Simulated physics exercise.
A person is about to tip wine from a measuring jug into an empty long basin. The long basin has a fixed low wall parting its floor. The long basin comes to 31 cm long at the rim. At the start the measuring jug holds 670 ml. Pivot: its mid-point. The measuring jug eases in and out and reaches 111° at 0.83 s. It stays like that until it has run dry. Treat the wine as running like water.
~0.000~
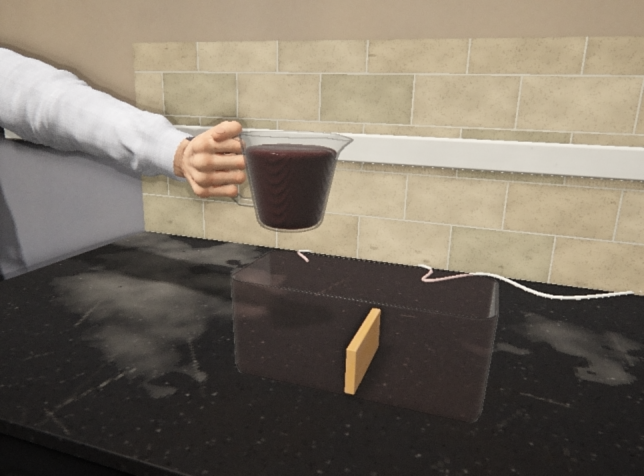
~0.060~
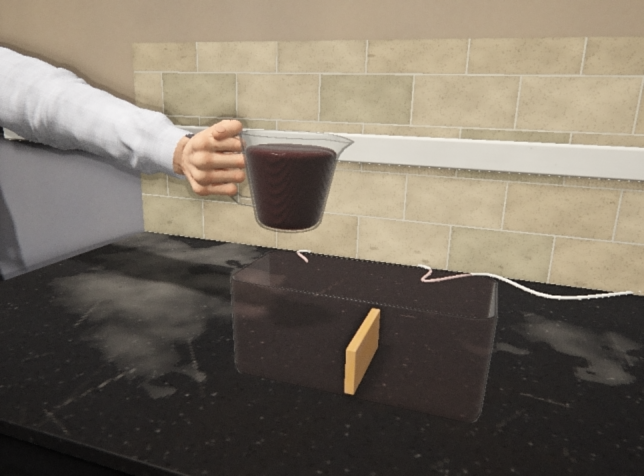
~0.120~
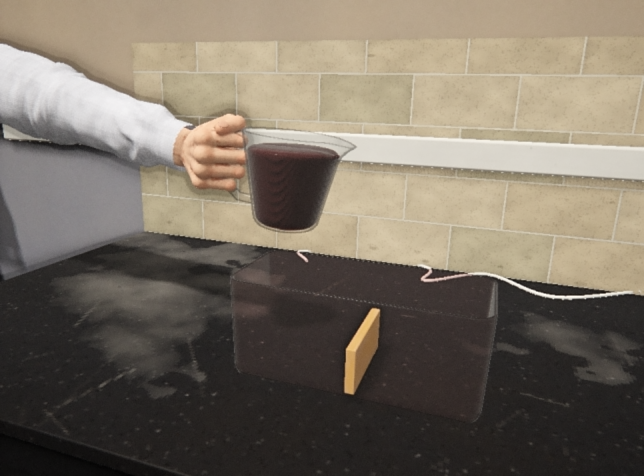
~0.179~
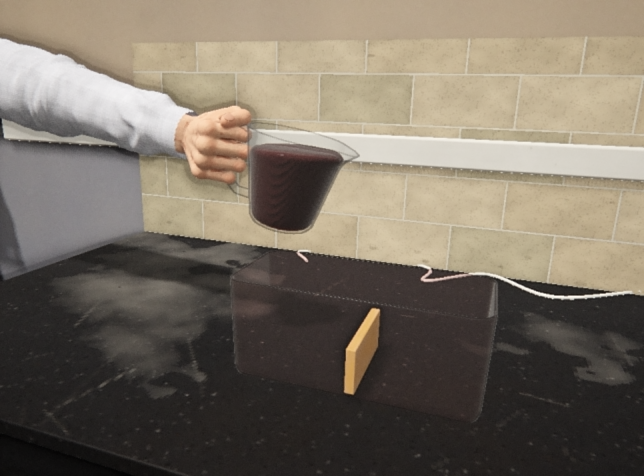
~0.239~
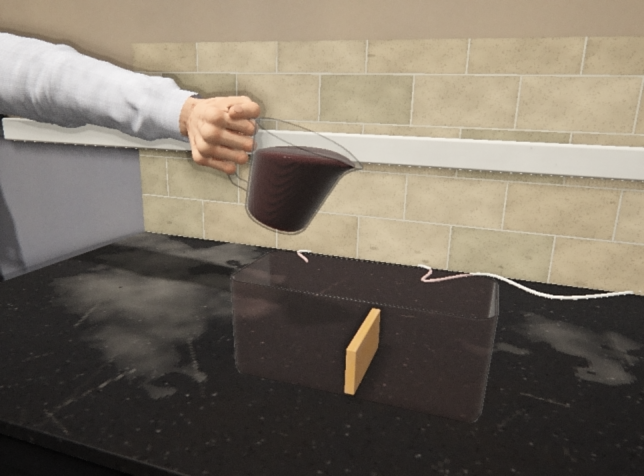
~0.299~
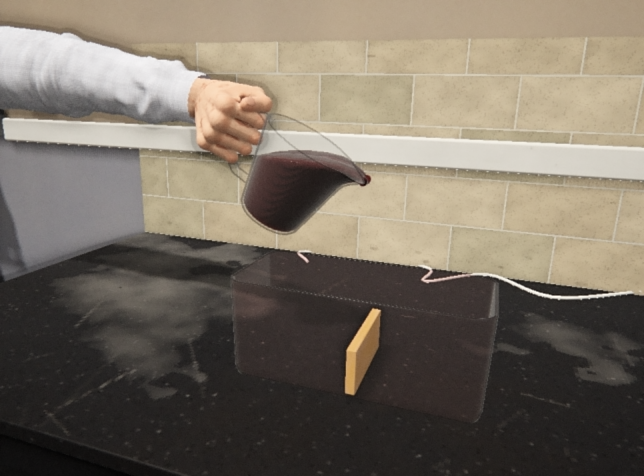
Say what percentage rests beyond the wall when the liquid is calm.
Roughly 66 per cent rests beyond the wall.
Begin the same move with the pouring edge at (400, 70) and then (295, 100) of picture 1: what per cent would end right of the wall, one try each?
Some 90 and 5 per cent, in that order.
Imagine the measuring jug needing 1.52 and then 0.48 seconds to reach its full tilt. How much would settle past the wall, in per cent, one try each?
Some 80 and 45 per cent, in that order.
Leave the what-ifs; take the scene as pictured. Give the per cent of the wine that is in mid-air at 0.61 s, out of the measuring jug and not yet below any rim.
About 20 per cent.
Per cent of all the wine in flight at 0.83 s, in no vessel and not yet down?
Near 4 percent.
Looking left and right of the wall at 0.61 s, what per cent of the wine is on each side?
1 left and 38 right, roughly.
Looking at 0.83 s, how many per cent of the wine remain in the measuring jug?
I reckon near 3 per cent still sits there.
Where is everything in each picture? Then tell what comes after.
The first picture shows tilt 0°; pouring edge (353, 139); surface from (252, 146) to (337, 151); the long basin's rim runs from (252, 264) to (497, 299); the wall's top is at (365, 329).
The second picture shows tilt 1°; pouring edge (354, 141); surface from (252, 146) to (338, 153).
The third picture shows tilt 6°; pouring edge (356, 147); surface from (255, 145) to (340, 155).
The fourth picture shows tilt 12°; pouring edge (360, 155); surface from (258, 145) to (345, 156).
The fifth picture shows tilt 21°; pouring edge (363, 168); surface from (261, 150) to (355, 162).
The sixth picture shows tilt 32°; pouring edge (364, 183); surface from (262, 157) to (357, 172); 2 per cent is over the edge.
Then, 0.61 s in, the tilt is 93° and 41 per cent is still to pour, 1 is left of the wall and 37 right of it.
Then, 0.83 s in, the tilt is 111° and 3 per cent is still to pour, 27 is left of the wall and 67 right of it.
Then, 1.07 s in, the tilt is 111° and 0 per cent is still to pour, 33 is left of the wall and 66 right of it.
Then, 1.33 s in, the tilt is 111° and 0 per cent is still to pour, 33 is left of the wall and 66 right of it.
Finally, 33 per cent lies left of the wall, 66 right of it and 1 outside.
